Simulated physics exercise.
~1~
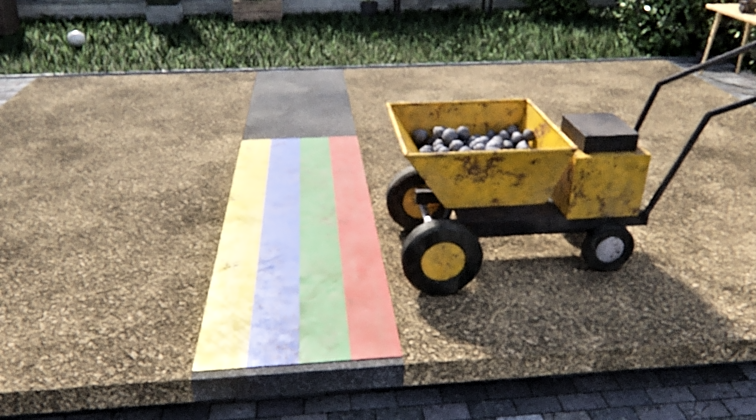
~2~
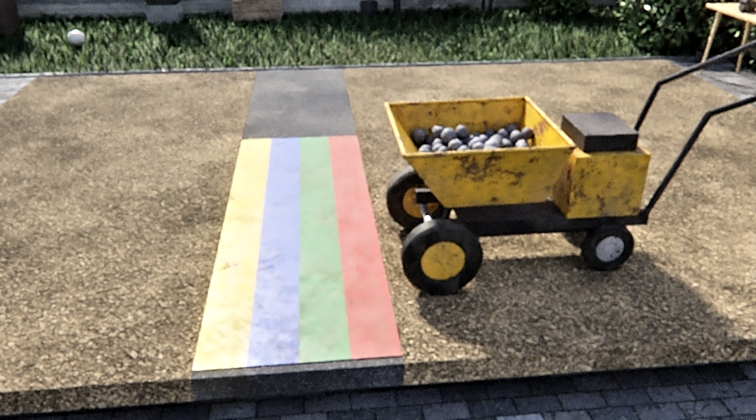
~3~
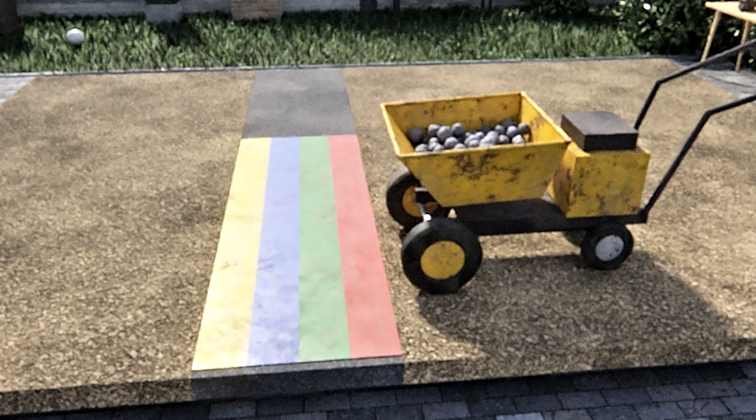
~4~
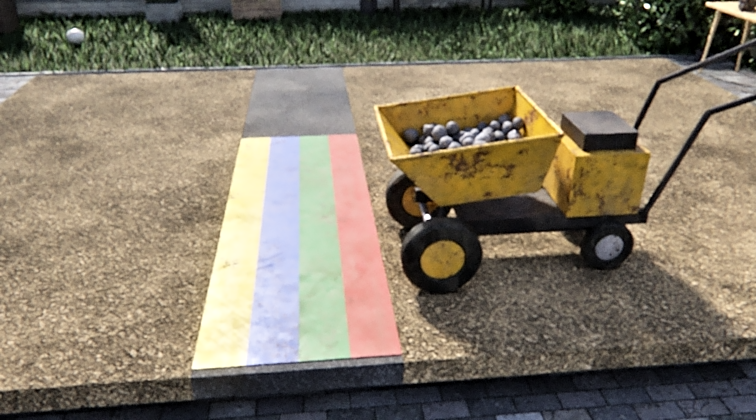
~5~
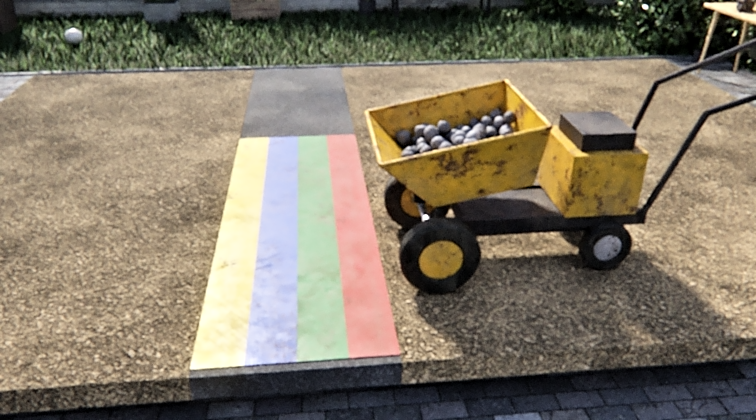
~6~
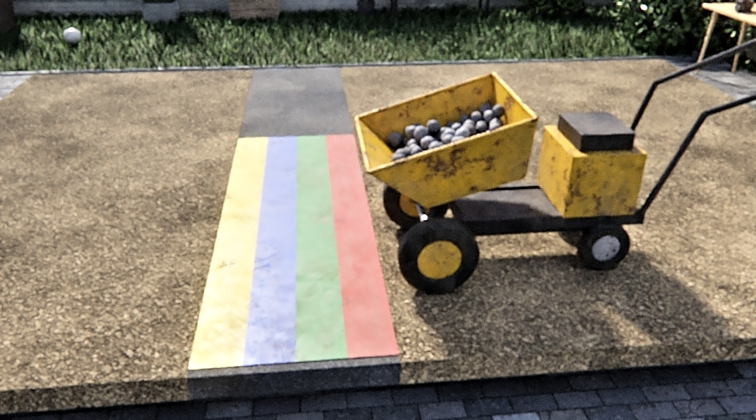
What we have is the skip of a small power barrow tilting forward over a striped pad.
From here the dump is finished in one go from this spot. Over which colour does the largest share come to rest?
The largest share rests over blue.
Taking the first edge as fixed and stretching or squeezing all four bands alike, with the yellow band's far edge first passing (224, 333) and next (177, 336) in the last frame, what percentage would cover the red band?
I'd put it at some 0 % for the first and some 0 % for the second.
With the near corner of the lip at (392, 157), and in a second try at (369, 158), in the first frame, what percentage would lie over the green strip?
First spot: 0 %, second spot: 0 %.
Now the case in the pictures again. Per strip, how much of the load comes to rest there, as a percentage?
Here's the split: Red strip gets 0 %, green strip 15 %, blue strip 40 %, yellow strip 10 %.
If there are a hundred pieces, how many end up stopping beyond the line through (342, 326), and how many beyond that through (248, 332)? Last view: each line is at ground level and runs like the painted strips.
70 and 10 in a hundred.
Soon, skip tipped steeply; all in the skip.
A while on, skip tipped right over; most in the skip; a small part over the green strip; a small part over the blue strip.
Towards the end, skip tipped right over; about a third in the skip; about a quarter over the green strip; about a third over the blue strip; a small part over the yellow strip; a stray few off the paint.
Finally, skip tipped right over; about a third in the skip; none over the red strip; about a quarter over the green strip; about a third over the blue strip; a small part over the yellow strip; a stray few off the paint.
